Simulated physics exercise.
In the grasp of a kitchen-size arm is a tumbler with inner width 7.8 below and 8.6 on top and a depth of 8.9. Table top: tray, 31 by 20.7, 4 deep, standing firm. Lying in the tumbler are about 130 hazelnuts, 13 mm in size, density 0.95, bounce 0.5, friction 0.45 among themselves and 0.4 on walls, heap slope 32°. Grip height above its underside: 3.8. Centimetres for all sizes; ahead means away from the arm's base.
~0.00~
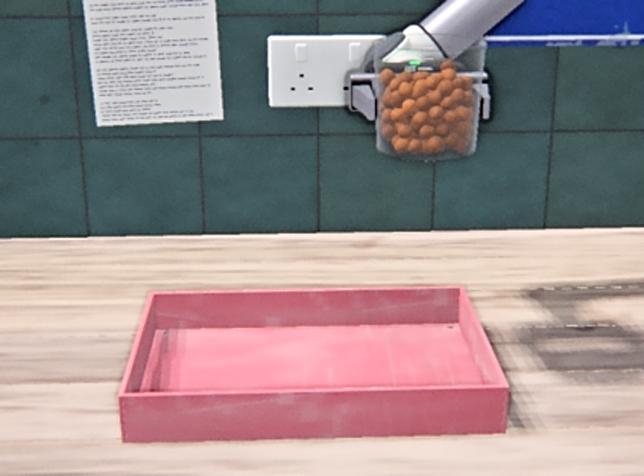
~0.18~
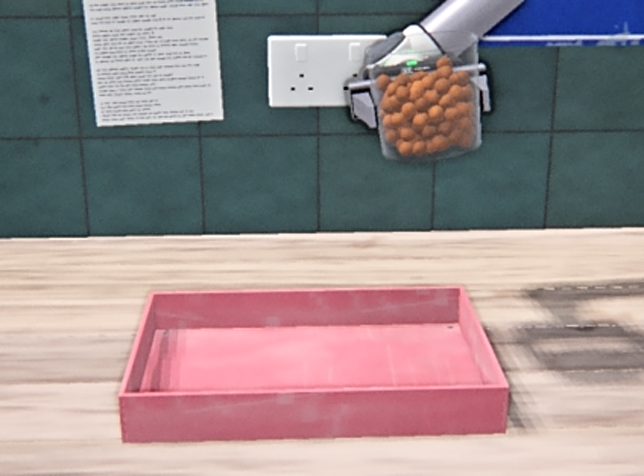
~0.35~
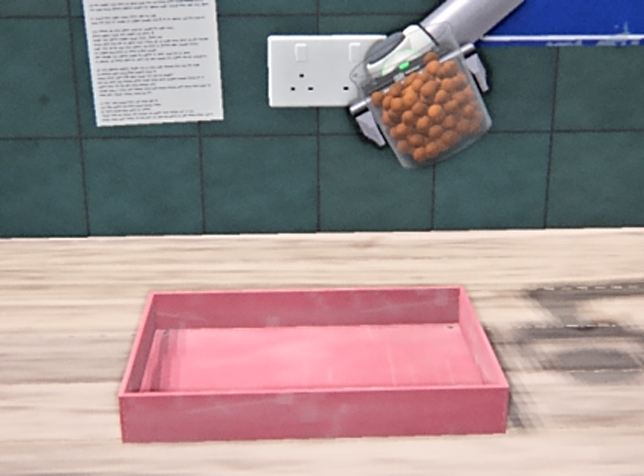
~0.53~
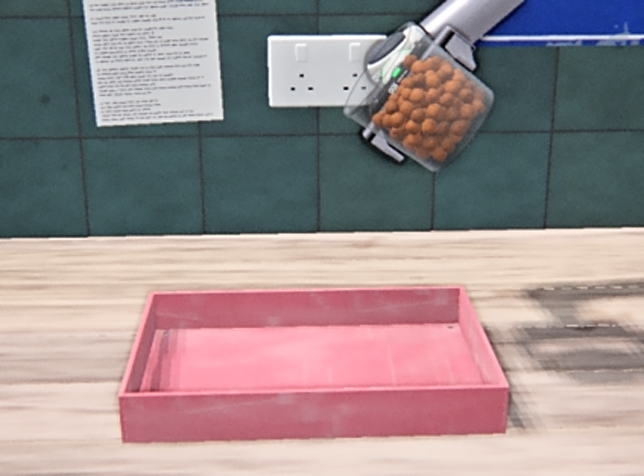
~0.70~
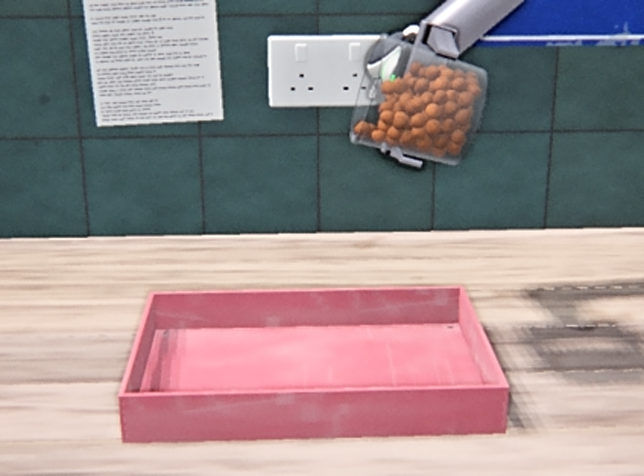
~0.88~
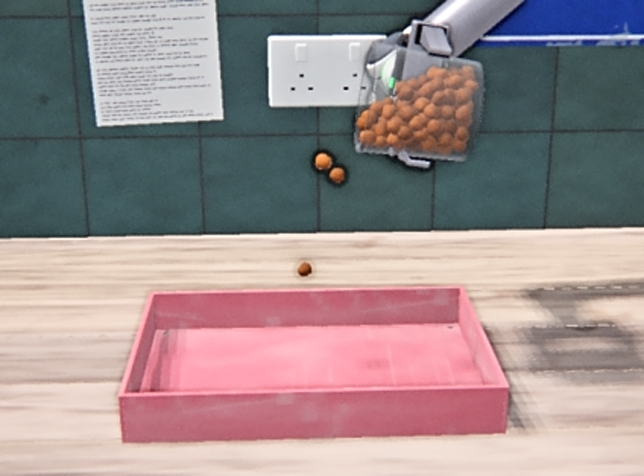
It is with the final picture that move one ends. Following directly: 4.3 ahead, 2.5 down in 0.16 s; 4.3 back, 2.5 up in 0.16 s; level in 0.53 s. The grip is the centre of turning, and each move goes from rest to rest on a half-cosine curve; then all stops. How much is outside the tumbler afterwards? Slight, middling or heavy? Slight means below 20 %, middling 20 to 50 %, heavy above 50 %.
Middling.
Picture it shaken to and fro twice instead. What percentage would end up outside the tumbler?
Roughly 45 in a hundred.
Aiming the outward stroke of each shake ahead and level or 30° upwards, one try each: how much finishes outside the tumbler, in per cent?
First try about 45 %, second try about 50 %.
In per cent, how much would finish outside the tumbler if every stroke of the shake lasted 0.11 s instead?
Roughly 45 percent would.
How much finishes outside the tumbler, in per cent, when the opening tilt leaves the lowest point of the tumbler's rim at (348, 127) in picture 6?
Roughly 5 per cent.
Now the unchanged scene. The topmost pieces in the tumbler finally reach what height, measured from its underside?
Roughly 7.5 centimetres.
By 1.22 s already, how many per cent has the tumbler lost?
About 25 per cent so far.
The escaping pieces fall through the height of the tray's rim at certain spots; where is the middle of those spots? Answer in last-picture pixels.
Near (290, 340).
After 1.22 s, tilted 81° forward, highest piece 26 above the table; 102 in the tumbler, 8 in the tray, 24 in flight or on a rim.
After 1.56 s, tilted 19° forward, highest piece 29 above the table; 94 in the tumbler, 40 in the tray.
After 1.93 s, level, highest piece 29 above the table; 94 in the tumbler, 40 in the tray.
After 2.98 s, level, highest piece 29 above the table; 94 in the tumbler, 40 in the tray.
In the end, 94 in the tumbler, 40 in the tray. That is 30 % outside the tumbler.
